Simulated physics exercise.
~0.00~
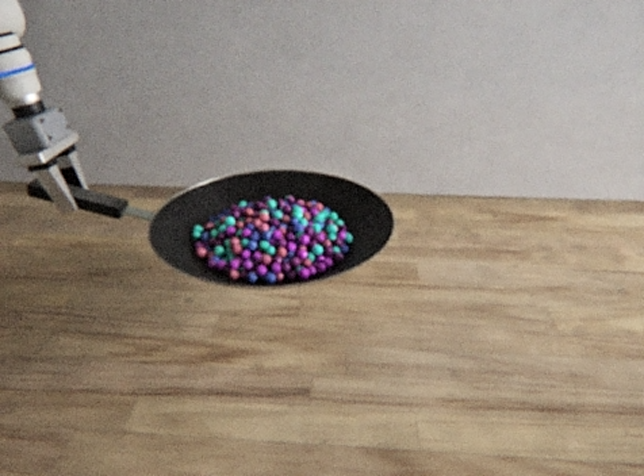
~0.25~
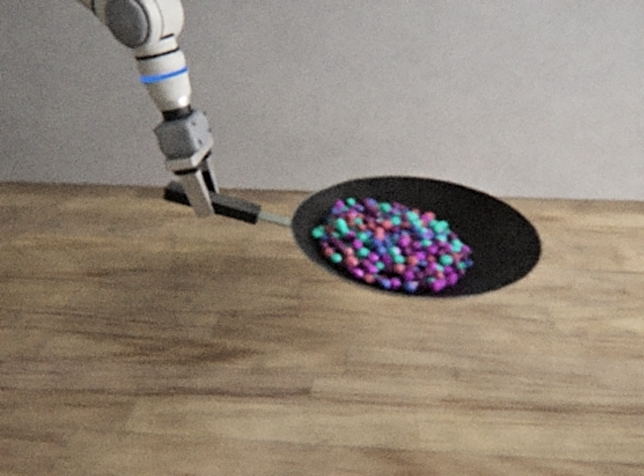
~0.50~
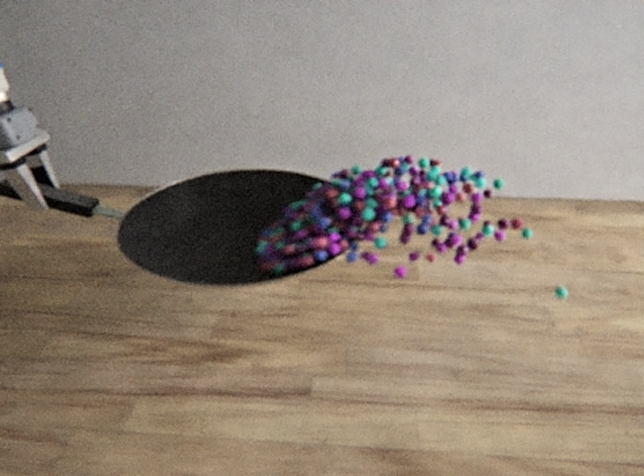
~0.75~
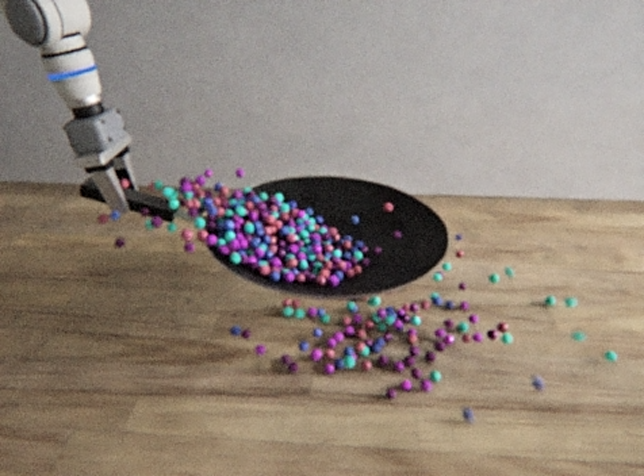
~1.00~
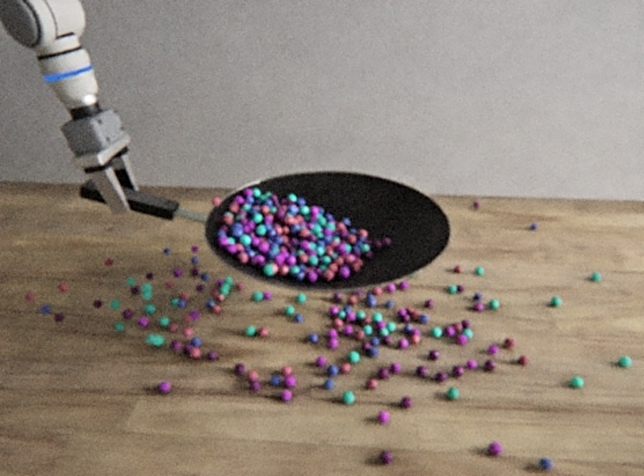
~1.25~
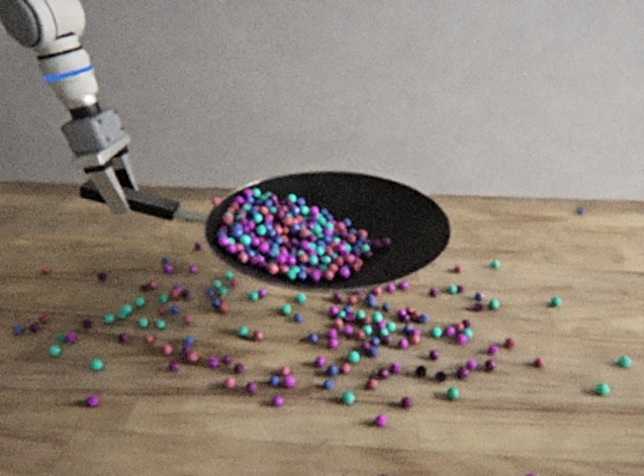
The clip shows a robot arm moving a dark wok of small colourful round sweets right, then left and right again, throwing many over the rims onto the wooden surface, until the wok stays still with a heap inside and many sweets scattered below.
